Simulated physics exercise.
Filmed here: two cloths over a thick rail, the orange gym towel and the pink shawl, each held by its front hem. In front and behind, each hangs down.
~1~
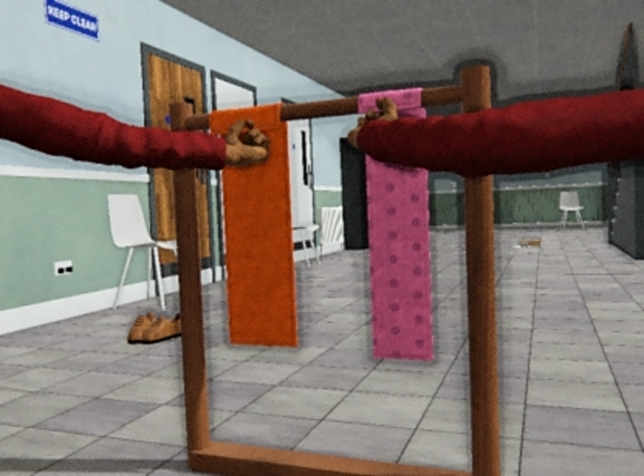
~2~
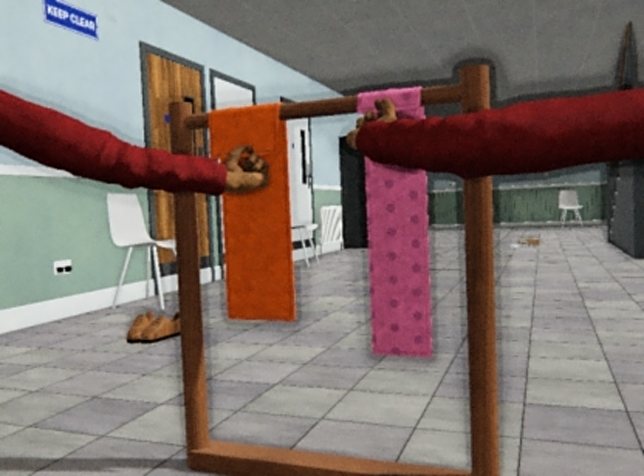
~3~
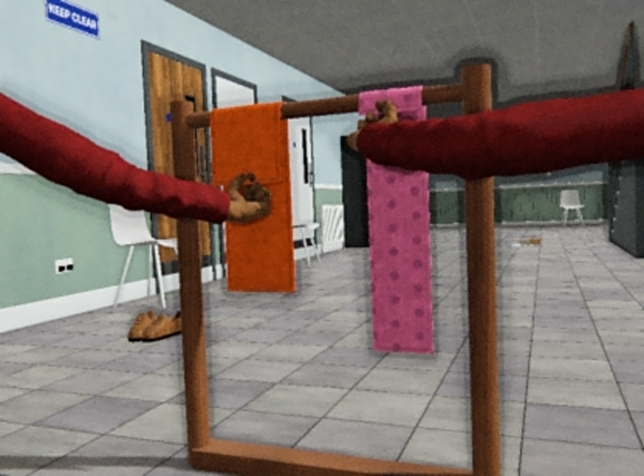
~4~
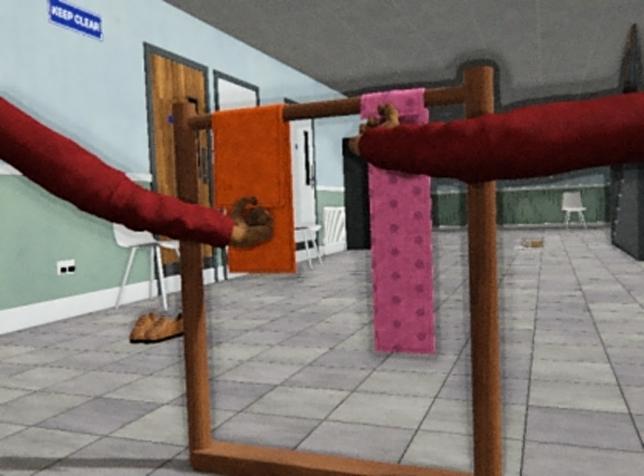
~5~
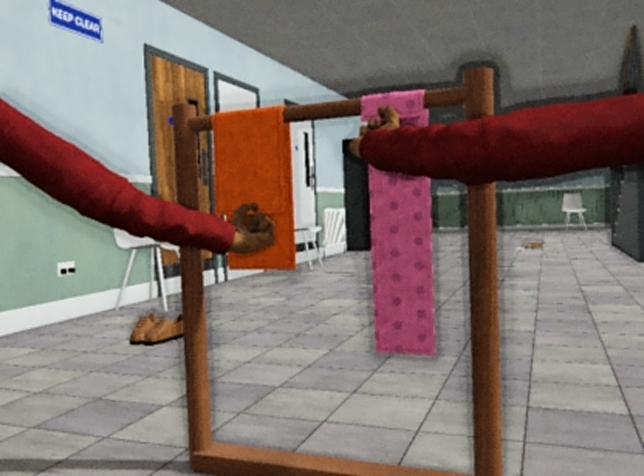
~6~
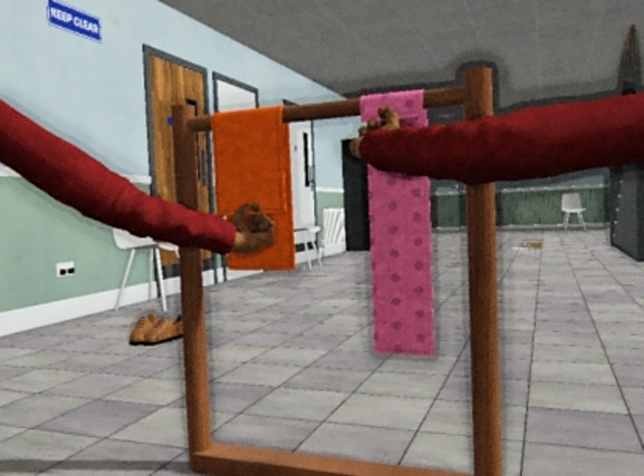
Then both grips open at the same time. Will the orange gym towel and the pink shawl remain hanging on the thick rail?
In order: The orange gym towel most likely stays up; the pink shawl most likely comes down.
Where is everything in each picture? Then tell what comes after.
The first picture shows gym towel front hem (261, 125), back hem (279, 341); shawl front hem (374, 106), back hem (388, 353).
The second picture shows gym towel front hem (261, 150); shawl front hem (373, 107).
The third picture shows gym towel front hem (263, 178); shawl front hem (374, 109).
The fourth picture shows gym towel front hem (265, 202); shawl front hem (376, 113).
The fifth picture shows gym towel front hem (266, 208); shawl front hem (376, 115).
The sixth picture shows gym towel front hem (267, 208), back hem (277, 265), front over half the back; shawl front hem (376, 115), back hem (389, 348), front far shorter than the back.
Then, 0.46 s later than the last view, gym towel at rest on the rail; shawl clear of the rail and dropping near (406, 403).
Then, 0.72 s later than the last view, gym towel at rest on the rail; shawl in a heap on the floor.
Finally, gym towel at rest on the rail; shawl in a heap on the floor. The orange gym towel stays on and the pink shawl slips to the floor.
